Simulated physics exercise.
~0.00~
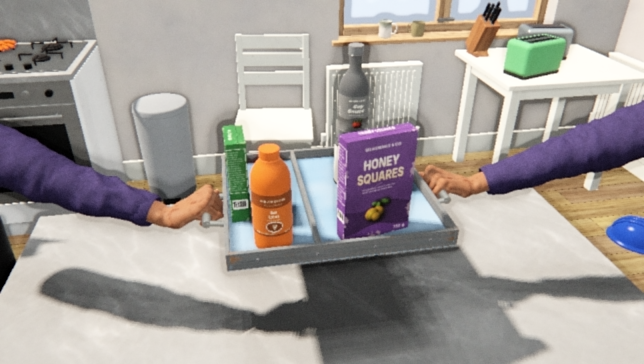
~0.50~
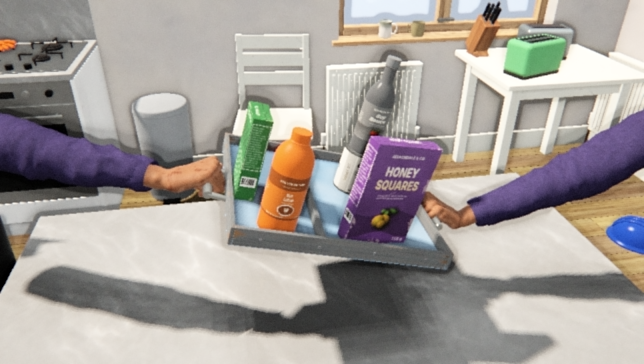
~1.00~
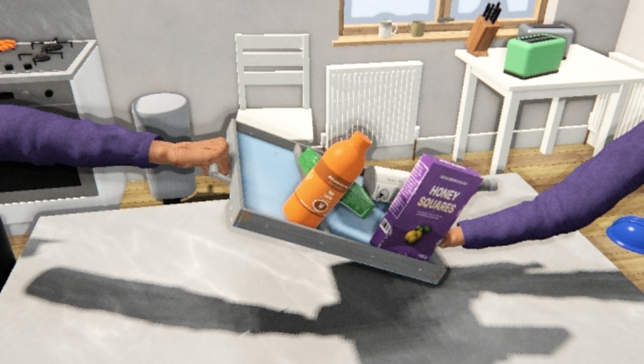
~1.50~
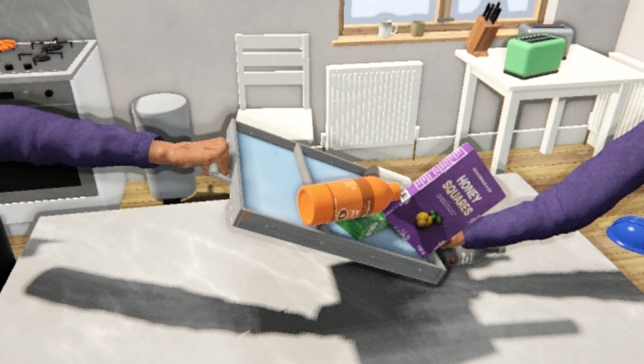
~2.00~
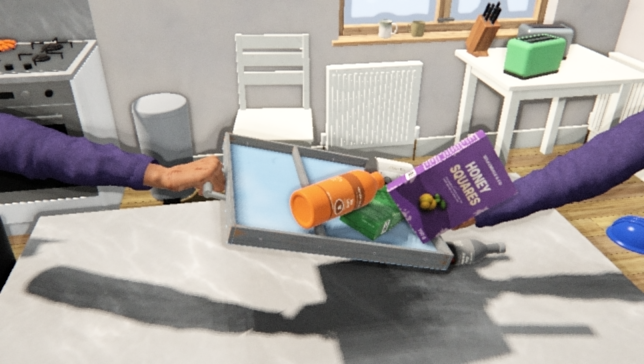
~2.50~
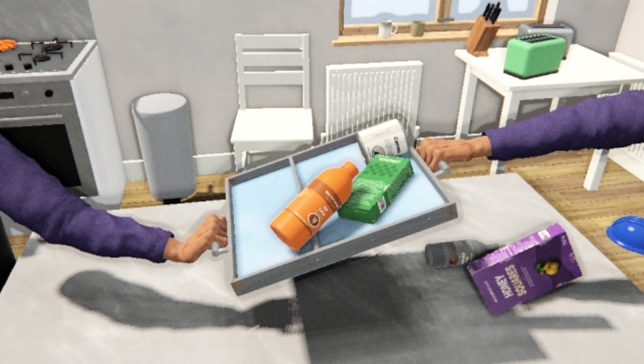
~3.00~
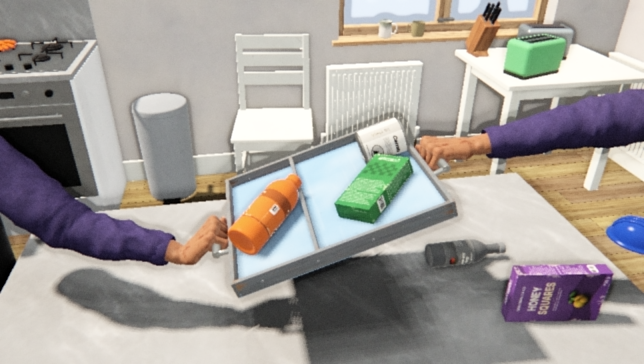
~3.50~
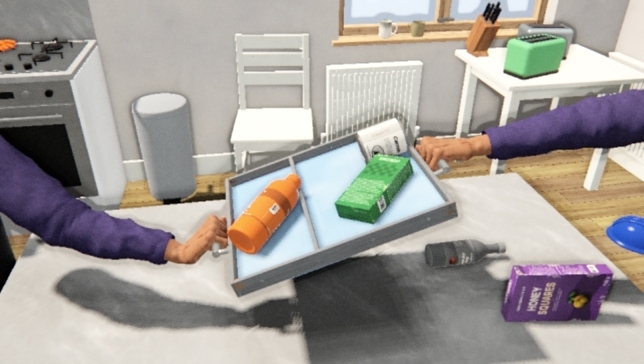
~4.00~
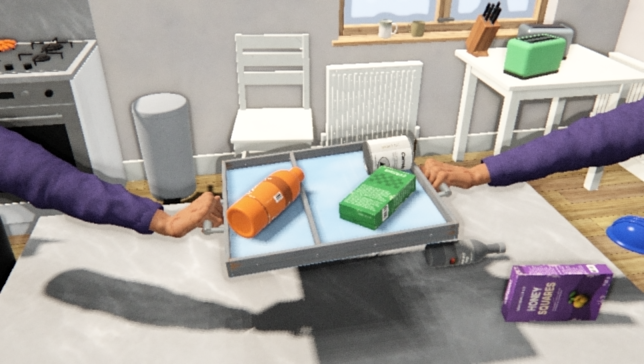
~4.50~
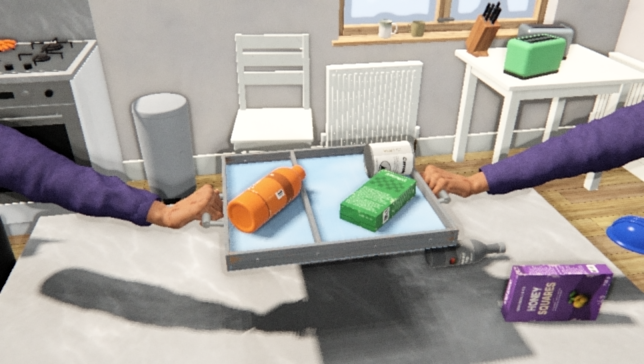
A grey tray with pale blue compartments is held by two purple-sleeved hands above a grey table in a kitchen, seen from straight ahead and slightly above. It carries a green packet and an orange bottle on the left, with a purple packet and a tall grey bottle on the right. The tray tips steeply right, and its load slides and topples. The grey bottle leaves it, then the purple packet falls onto the table as the tray swings left. The orange bottle rolls left before the tray levels, holding it, the green packet and a white tin, all lying down.
